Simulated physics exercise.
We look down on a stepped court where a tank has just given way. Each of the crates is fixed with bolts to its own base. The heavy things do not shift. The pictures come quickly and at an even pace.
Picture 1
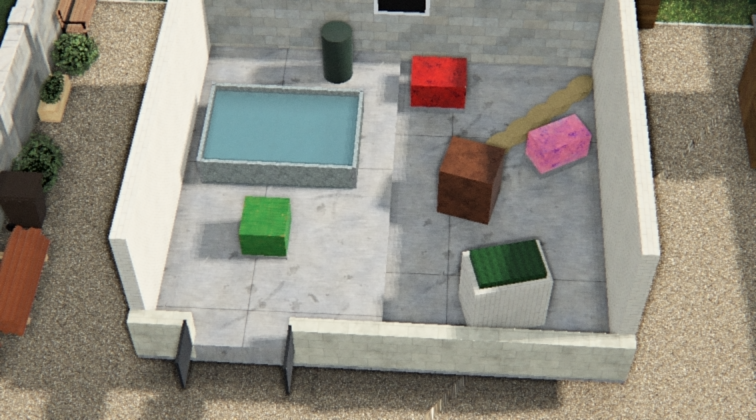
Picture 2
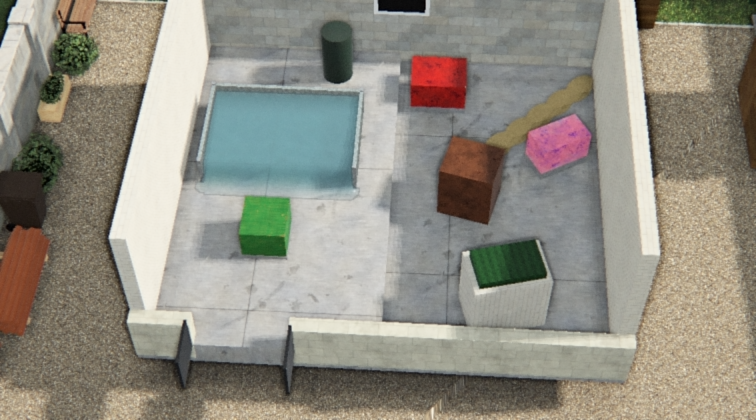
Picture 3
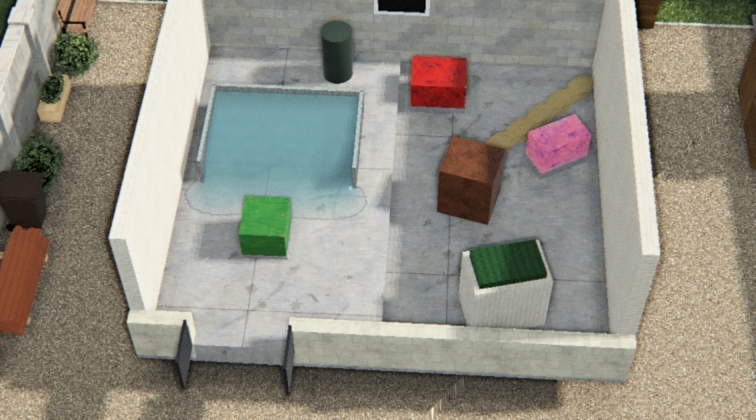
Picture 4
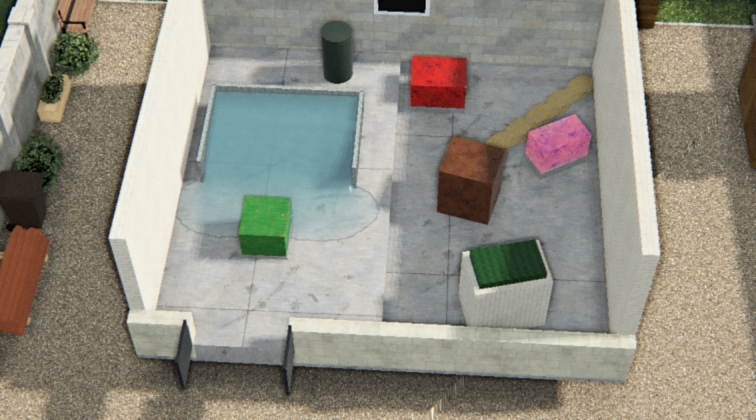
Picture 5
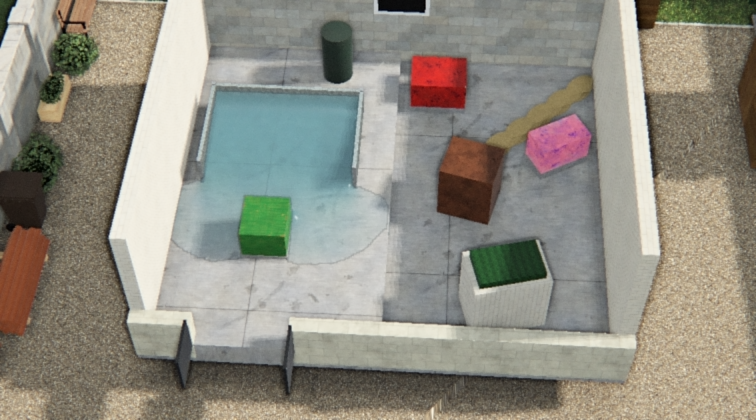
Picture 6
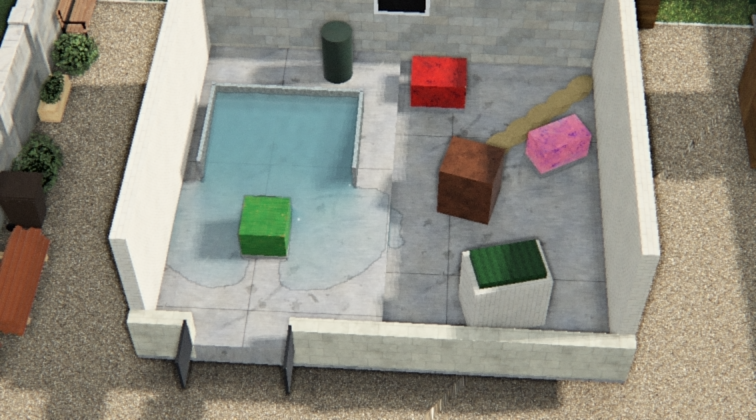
We see a walled court from above as the near side of an open tank gives way and water pours out, spreading toward the viewer across the paving and around a green block, which stays in place.
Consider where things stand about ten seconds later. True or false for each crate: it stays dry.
Pink crate: True, it stays dry; red crate: True, it stays dry; green crate: False, it gets wet.
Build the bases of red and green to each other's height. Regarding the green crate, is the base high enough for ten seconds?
The green crate gets flooded.
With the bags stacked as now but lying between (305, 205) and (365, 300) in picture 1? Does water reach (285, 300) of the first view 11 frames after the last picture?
Looks like it ends up soaked.
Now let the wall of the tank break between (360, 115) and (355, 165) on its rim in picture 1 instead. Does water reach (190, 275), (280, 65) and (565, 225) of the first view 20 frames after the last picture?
Place one: Spared by the leak. Place two: Spared by the leak. Place three: Reached by the flood.
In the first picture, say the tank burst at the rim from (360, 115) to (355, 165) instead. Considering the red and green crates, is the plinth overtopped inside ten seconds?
As I see it, the red one gets reached, and the green one is not reached.
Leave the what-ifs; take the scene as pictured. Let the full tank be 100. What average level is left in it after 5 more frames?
It works out to roughly 50 %.
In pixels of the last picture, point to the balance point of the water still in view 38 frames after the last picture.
The water's middle lies around (339, 232).
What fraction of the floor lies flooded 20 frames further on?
Roughly 50 %.
A moment on, water covers 30 % of the floor; the pink crate not reached, the red crate not reached, the green crate water round its plinth.
Next, water covers 35 % of the floor; the pink crate not reached, the red crate not reached, the green crate water round its plinth.
Then, water covers 50 % of the floor; the pink crate not reached, the red crate not reached, the green crate water round its plinth.
Later, water covers 60 % of the floor; the pink crate water round its plinth, the red crate not reached, the green crate water round its plinth.
In the end, water covers 80 % of the floor; the pink crate stayed above the water, the red crate stayed above the water, the green crate was topped.
